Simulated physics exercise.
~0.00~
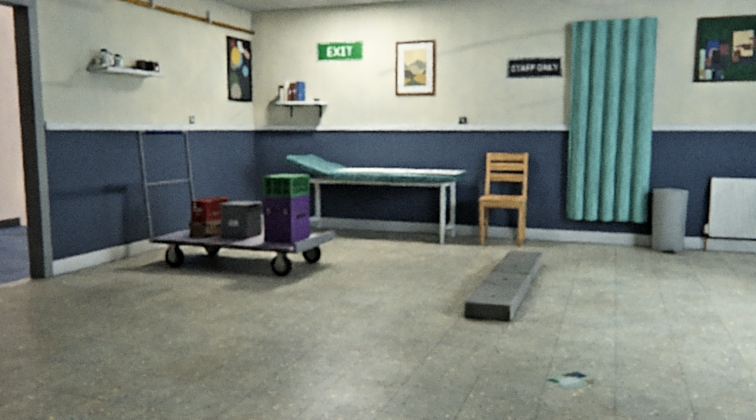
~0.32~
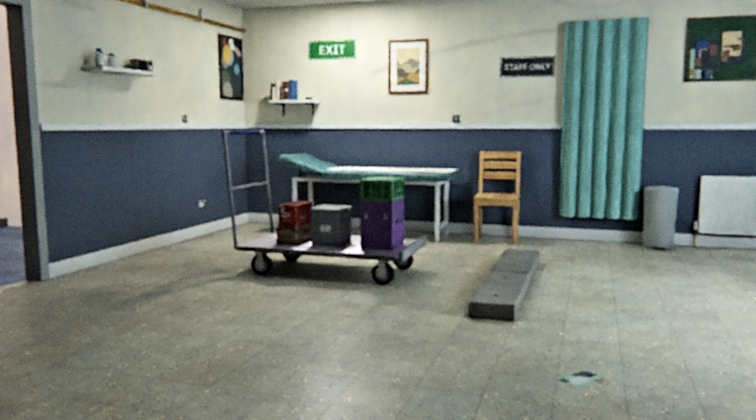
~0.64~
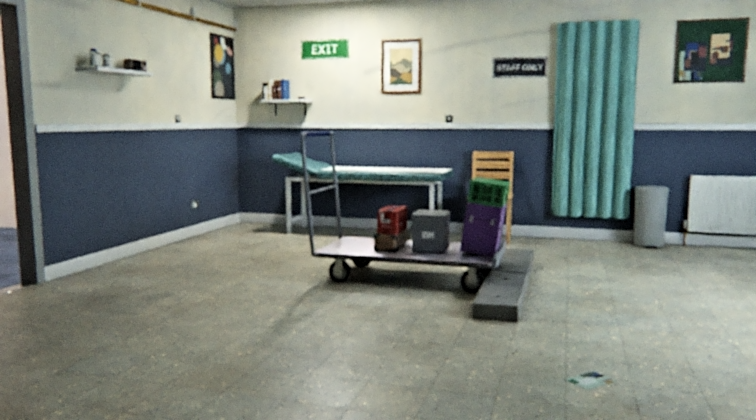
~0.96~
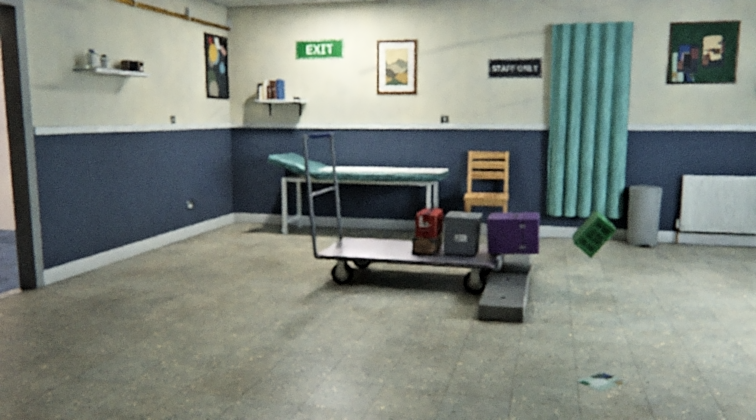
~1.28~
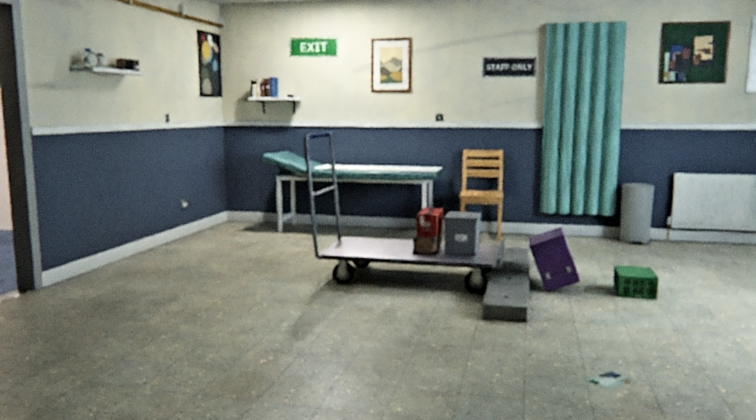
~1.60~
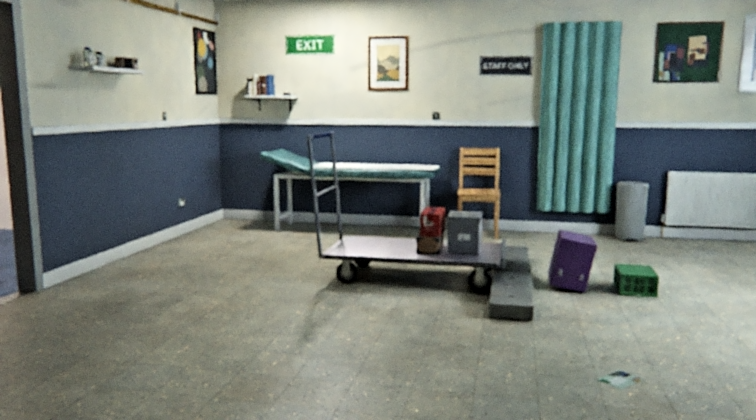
In a room with an exit sign, a loaded platform trolley rolled right and stopped at a low grey kerb, and the green crate and purple toolbox toppled off the front onto the floor, while the red, grey and brown pieces stayed aboard.
